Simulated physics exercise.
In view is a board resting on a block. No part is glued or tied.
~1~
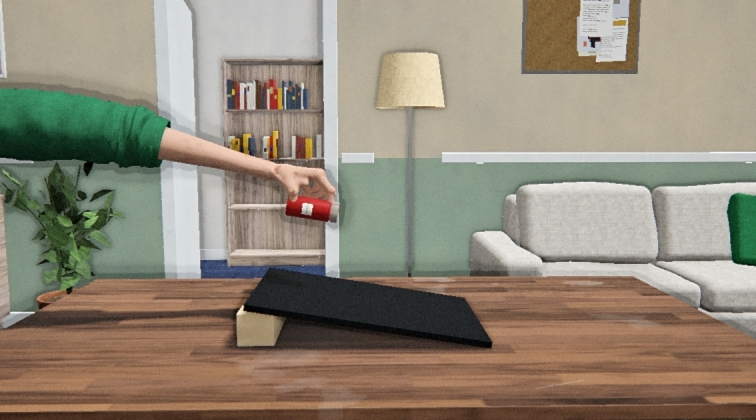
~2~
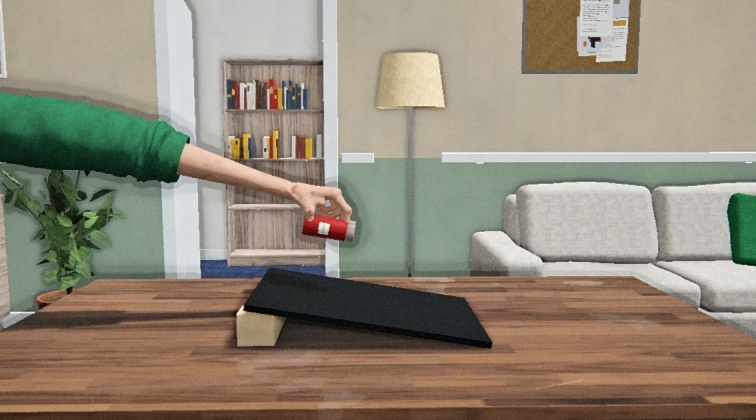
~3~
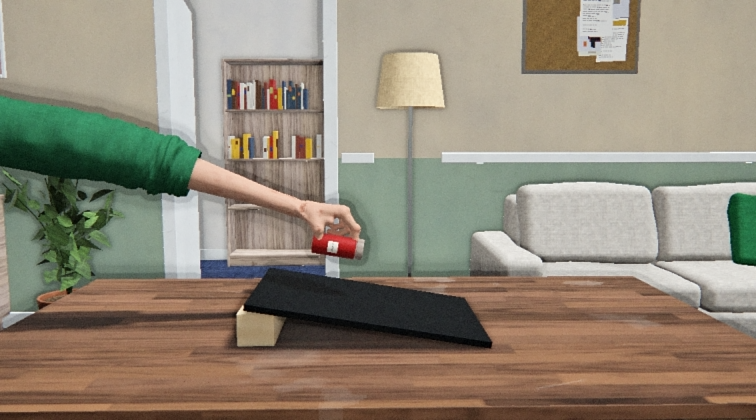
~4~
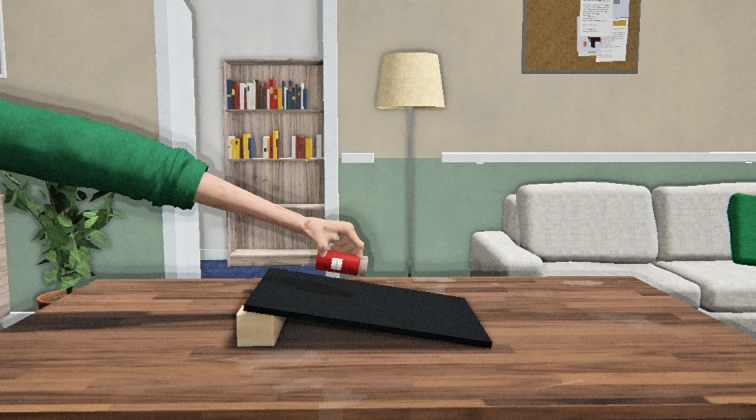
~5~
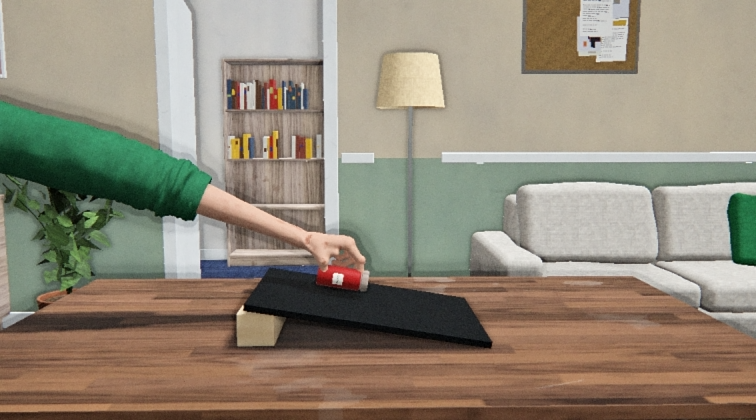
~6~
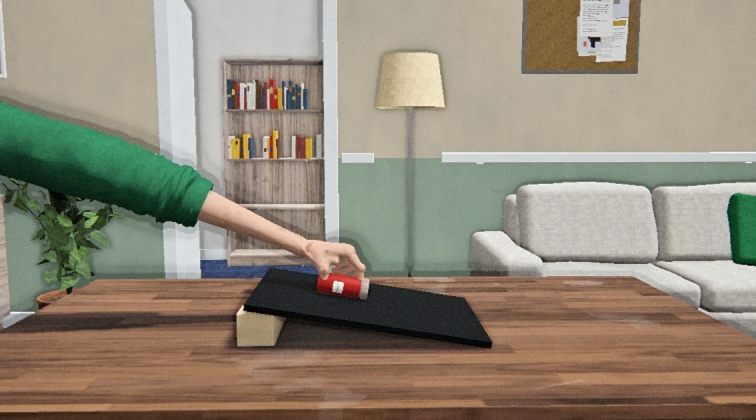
A hand on a green-sleeved arm reaching in from the left lowers a red shaker, held on its side, down and slightly right onto a sloping black board, keeping its fingers on it. The board rests on a pale block on a wooden table, with a plant, bookshelf, lamp and light sofa behind. The living room is seen from in front of the table by a still camera.
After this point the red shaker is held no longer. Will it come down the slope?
Does not budge.
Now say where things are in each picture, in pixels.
The first frame shows still above its spot; red shaker (313, 209).
The second frame shows still above its spot; red shaker (329, 228).
The third frame shows still above its spot; red shaker (338, 246).
The fourth frame shows still above its spot; red shaker (342, 263).
The fifth frame shows still above its spot; red shaker (343, 278).
The sixth frame shows in place under the hand; red shaker (343, 286).
Then, 0.20 s on from there, no change.
Then, 0.50 s on from there, red shaker resting near (343, 286).
In the end, it is unmoved. At the end, from the last picture's camera, red shaker near (343, 286). The red shaker stays where it is put.
